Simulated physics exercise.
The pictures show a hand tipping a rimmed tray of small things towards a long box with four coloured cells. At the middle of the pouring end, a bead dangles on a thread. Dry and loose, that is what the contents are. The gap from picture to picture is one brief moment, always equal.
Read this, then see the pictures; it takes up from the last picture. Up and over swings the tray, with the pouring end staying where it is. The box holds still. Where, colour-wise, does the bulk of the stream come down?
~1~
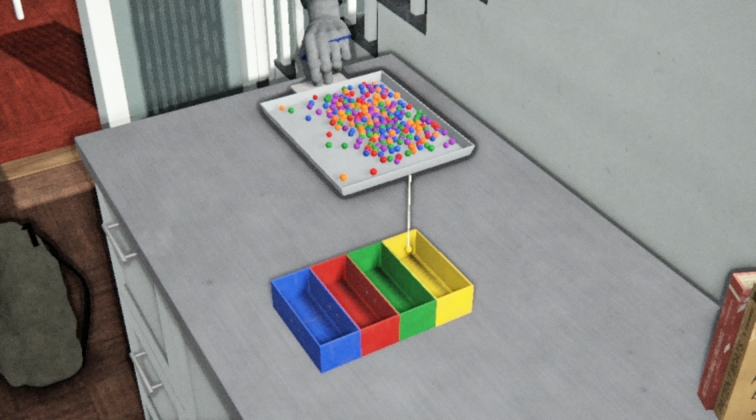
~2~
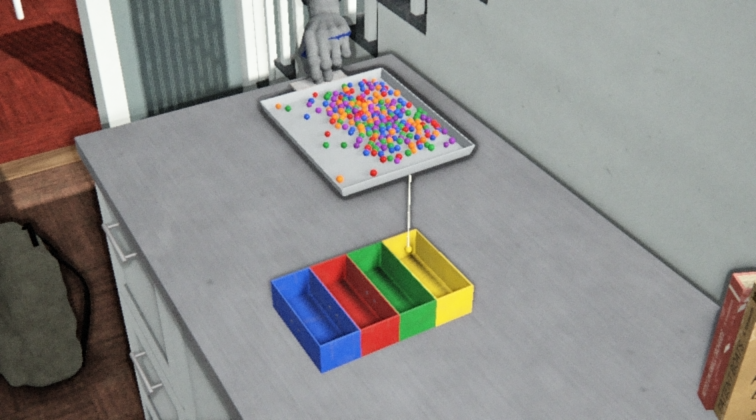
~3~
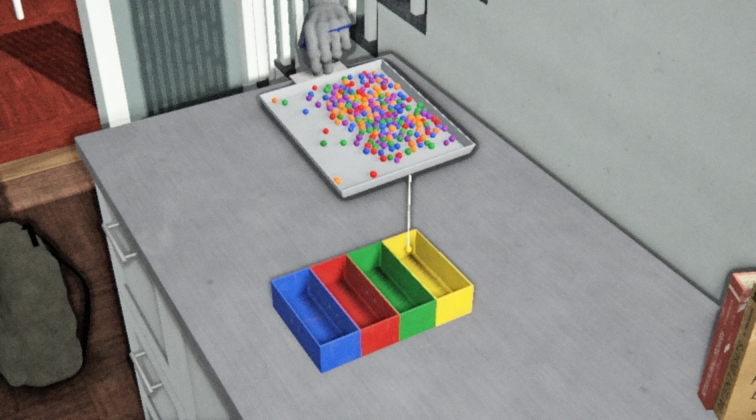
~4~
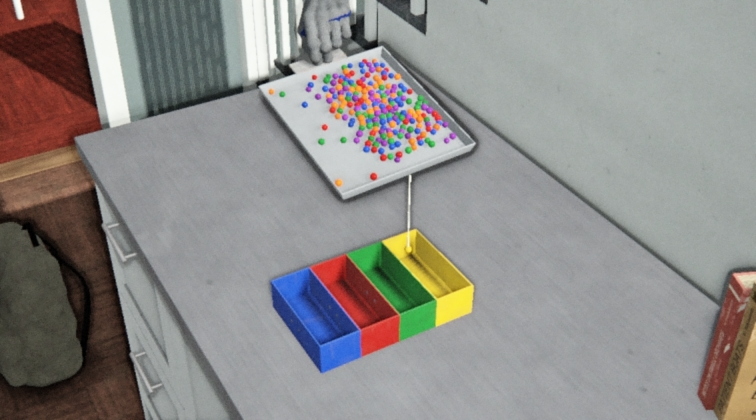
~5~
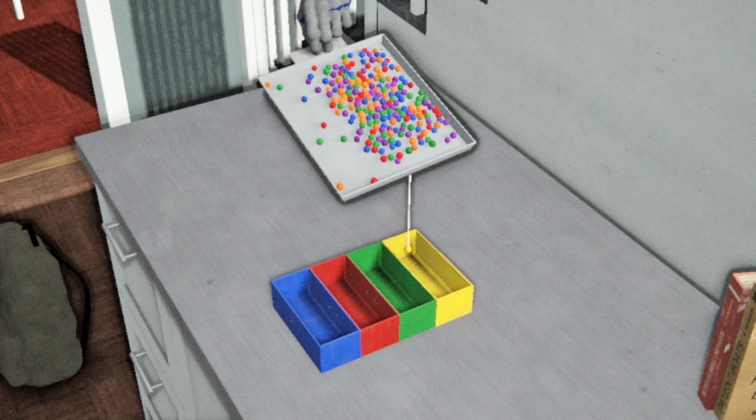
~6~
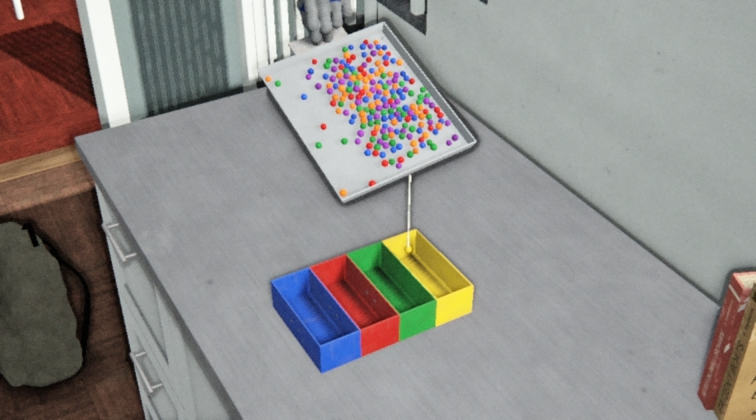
In the red cell.
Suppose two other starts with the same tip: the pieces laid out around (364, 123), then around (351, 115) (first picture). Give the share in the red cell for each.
Share in order: Roughly 60 %, 50 %.
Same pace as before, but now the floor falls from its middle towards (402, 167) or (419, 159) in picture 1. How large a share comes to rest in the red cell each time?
Lab note: Try one about 10 %, try two 0 %.
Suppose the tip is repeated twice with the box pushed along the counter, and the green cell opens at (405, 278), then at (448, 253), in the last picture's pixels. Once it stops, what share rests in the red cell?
It would be roughly 60 per cent, followed by roughly 10 per cent.
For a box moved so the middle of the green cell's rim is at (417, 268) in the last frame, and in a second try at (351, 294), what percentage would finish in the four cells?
It would be roughly 90 per cent in the first placement and roughly 90 per cent in the second.
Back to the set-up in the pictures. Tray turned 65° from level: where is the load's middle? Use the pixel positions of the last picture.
I'd mark it close to (369, 218).
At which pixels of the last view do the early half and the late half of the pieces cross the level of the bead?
Close to (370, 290), then close to (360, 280).
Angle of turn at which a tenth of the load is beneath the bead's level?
The angle is roughly 60° at that point.
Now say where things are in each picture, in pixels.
Corners of the pouring end at (343, 186) and (470, 145), level; middle of the load at (376, 121), round plastic beads; bead on its thread at (408, 249); blue cell at (341, 349); red cell at (380, 333); green cell at (418, 318); yellow cell at (454, 303), in the first frame.
Corners of the pouring end at (344, 187) and (470, 145), level; middle of the load at (376, 120), in the second frame.
Corners of the pouring end at (344, 188) and (470, 144), tipped barely, lowest at the left corner; middle of the load at (376, 115), in the third frame.
Corners of the pouring end at (344, 191) and (471, 142), tipped a little, lowest at the left corner; middle of the load at (376, 109), in the fourth frame.
Corners of the pouring end at (344, 194) and (471, 141), tipped clearly, lowest at the left corner; middle of the load at (377, 104), a small part on the move, in the fifth frame.
Corners of the pouring end at (344, 196) and (472, 140), tipped clearly, lowest at the left corner; middle of the load at (378, 103), all on the move; blue cell at (341, 349); red cell at (380, 333); green cell at (418, 318); yellow cell at (454, 303), in the sixth frame.
Soon after the last picture, tray tipped steeply; about half on the tray; a small part in the red cell; a small part in the green cell; a small part in the blue cell; a stray few in the yellow cell; about a quarter falling or outside the box.
A little later, tray tipped past a quarter turn; a stray few on the tray; about half in the red cell; about a quarter in the green cell; a small part in the blue cell; a stray few in the yellow cell; a small part falling or outside the box.
Later still, tray tipped past a quarter turn; about half in the red cell; about a quarter in the green cell; a small part in the blue cell; a stray few in the yellow cell; a small part falling or outside the box.
By the end, tray tipped past a quarter turn; about half in the red cell; about a quarter in the green cell; a small part in the blue cell; a stray few in the yellow cell; a small part outside the box.
